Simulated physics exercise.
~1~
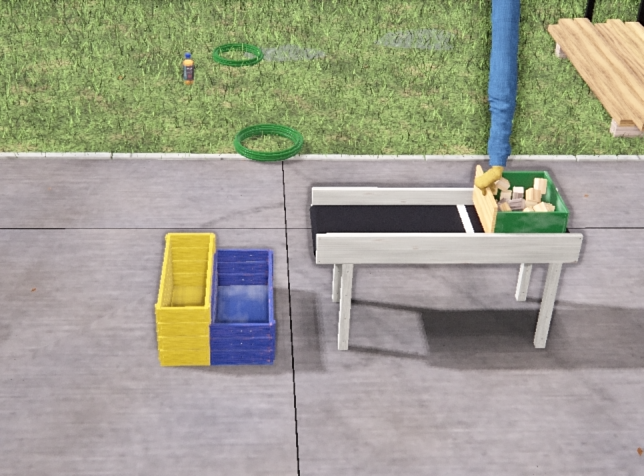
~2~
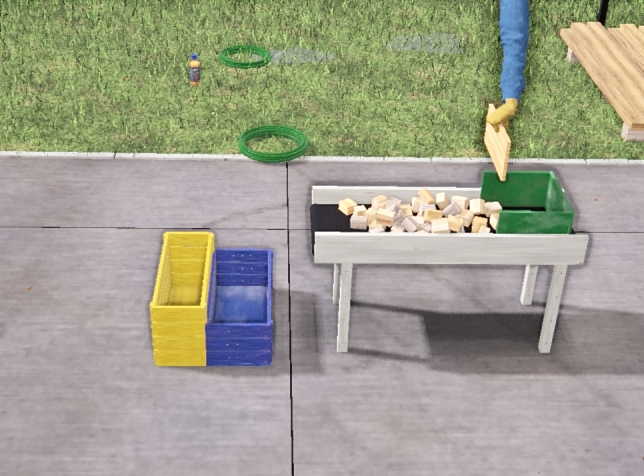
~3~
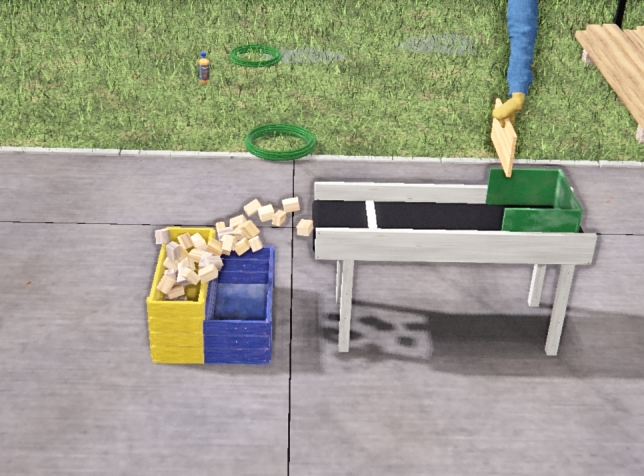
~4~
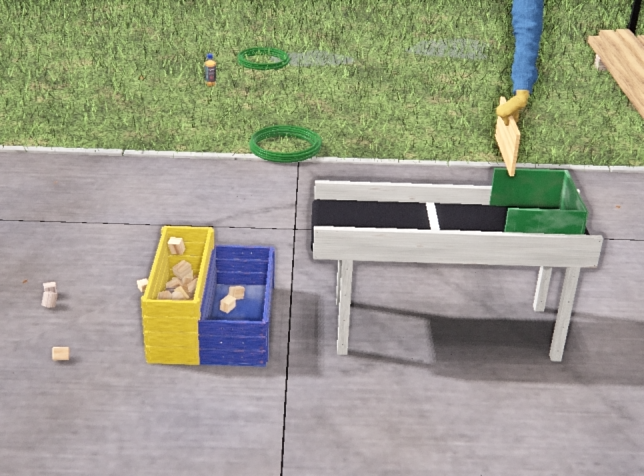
On a paved patio beside grass, a blue-sleeved arm lifted a wooden gate from a green pen, and a pile of wooden blocks rode the black belt left and tumbled off, mostly into the yellow bin, with a few in the blue box and on the ground.
